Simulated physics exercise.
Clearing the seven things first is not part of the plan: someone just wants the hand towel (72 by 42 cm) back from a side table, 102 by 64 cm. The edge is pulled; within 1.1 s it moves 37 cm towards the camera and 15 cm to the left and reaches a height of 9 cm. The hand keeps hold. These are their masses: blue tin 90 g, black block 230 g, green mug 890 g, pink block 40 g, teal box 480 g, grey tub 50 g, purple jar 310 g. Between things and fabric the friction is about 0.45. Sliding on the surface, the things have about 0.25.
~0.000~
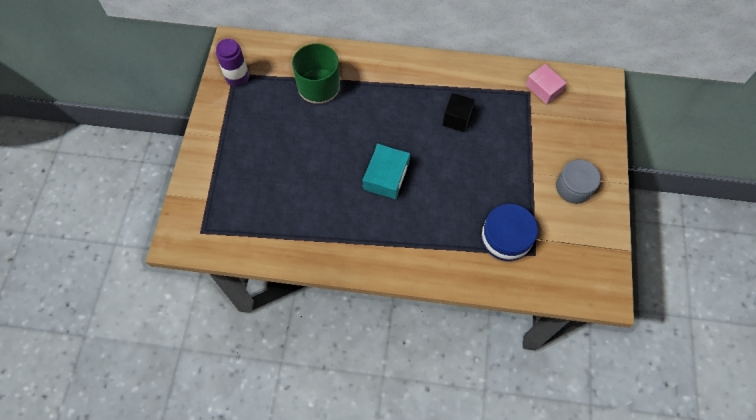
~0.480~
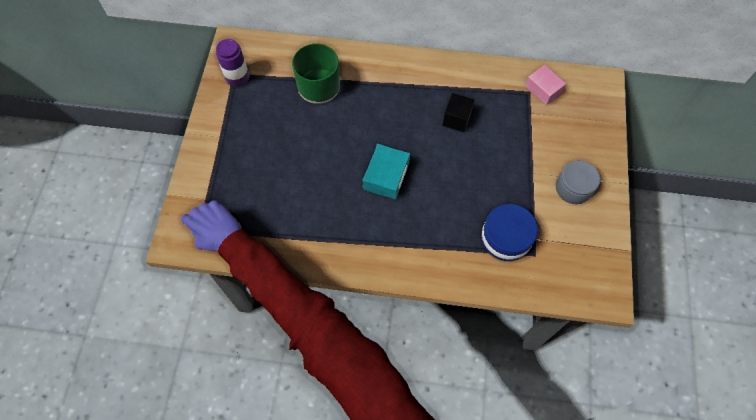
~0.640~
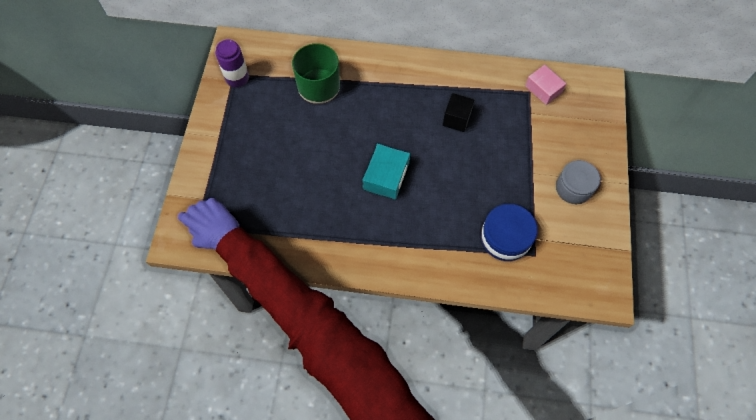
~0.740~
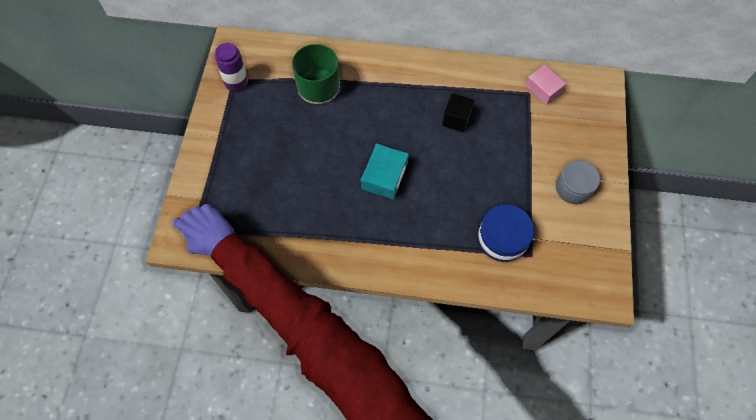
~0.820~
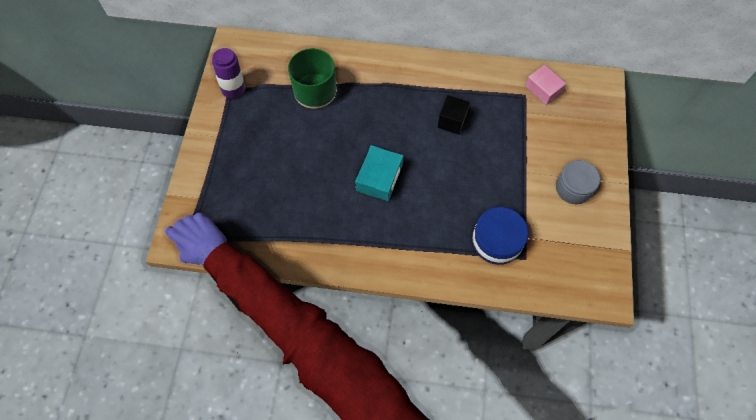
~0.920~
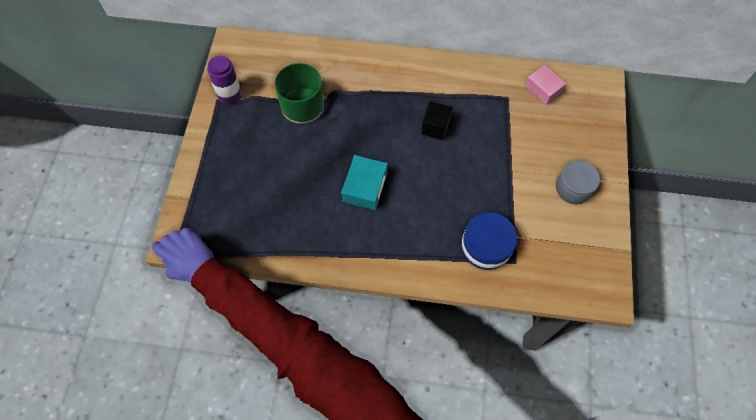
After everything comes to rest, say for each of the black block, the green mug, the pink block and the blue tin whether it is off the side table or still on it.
One by one: Looks like the black block is fine up there, looks like the green mug is fine up there, looks like the pink block is fine up there, looks like the blue tin is done for.
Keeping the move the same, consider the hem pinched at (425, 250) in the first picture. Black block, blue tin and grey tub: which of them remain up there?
If so, black block comes off, blue tin comes off and grey tub is still on top.
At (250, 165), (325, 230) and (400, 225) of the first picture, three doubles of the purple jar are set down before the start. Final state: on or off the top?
First leaves the top, second leaves the top, third leaves the top.
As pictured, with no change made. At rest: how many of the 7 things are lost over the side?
Count recorded: 2.
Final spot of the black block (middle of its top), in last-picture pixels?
You'll find it ending up somewhere near (303, 239).
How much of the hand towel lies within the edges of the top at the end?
Roughly 35%.
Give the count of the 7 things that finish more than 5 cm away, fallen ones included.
That makes 5.
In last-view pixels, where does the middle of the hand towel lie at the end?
(208, 261), roughly.
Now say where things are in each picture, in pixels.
Black block (460, 106); green mug (315, 62); pink block (548, 79); blue tin (512, 227); hand towel corners (200, 234), in the first frame.
Grip (198, 231), in the second frame.
Grip (196, 229), in the third frame.
Blue tin (508, 228); purple jar (226, 51); grip (191, 235), in the fourth frame.
Black block (455, 108); green mug (311, 67); teal box (380, 168); grip (184, 243), in the fifth frame.
Black block (438, 114); green mug (298, 82); pink block (548, 80); blue tin (491, 236); hand towel corners (508, 97); grip (171, 258), in the sixth frame.
By 1.1 s, 90 % of the hand towel is still over the top; green mug 18 cm off its start, black block 17 cm off its start, blue tin 11 cm off its start.
By 1.3 s, 75 % of the hand towel is still over the top; green mug 29 cm off its start, black block 25 cm off its start, blue tin 19 cm off its start.
By 1.5 s, 55 % of the hand towel is still over the top; green mug 39 cm off its start at (195, 185), black block 36 cm off its start at (325, 182), blue tin 28 cm off its start at (405, 313).
By 1.7 s, 40 % of the hand towel is still over the top; green mug 43 cm off its start, black block 41 cm off its start, blue tin over the edge.
By 3.3 s, 35 % of the hand towel is still over the top; black block 47 cm off its start at (303, 239), green mug 43 cm off its start at (181, 198), blue tin over the edge, pink block 0 cm off its start at (547, 80).
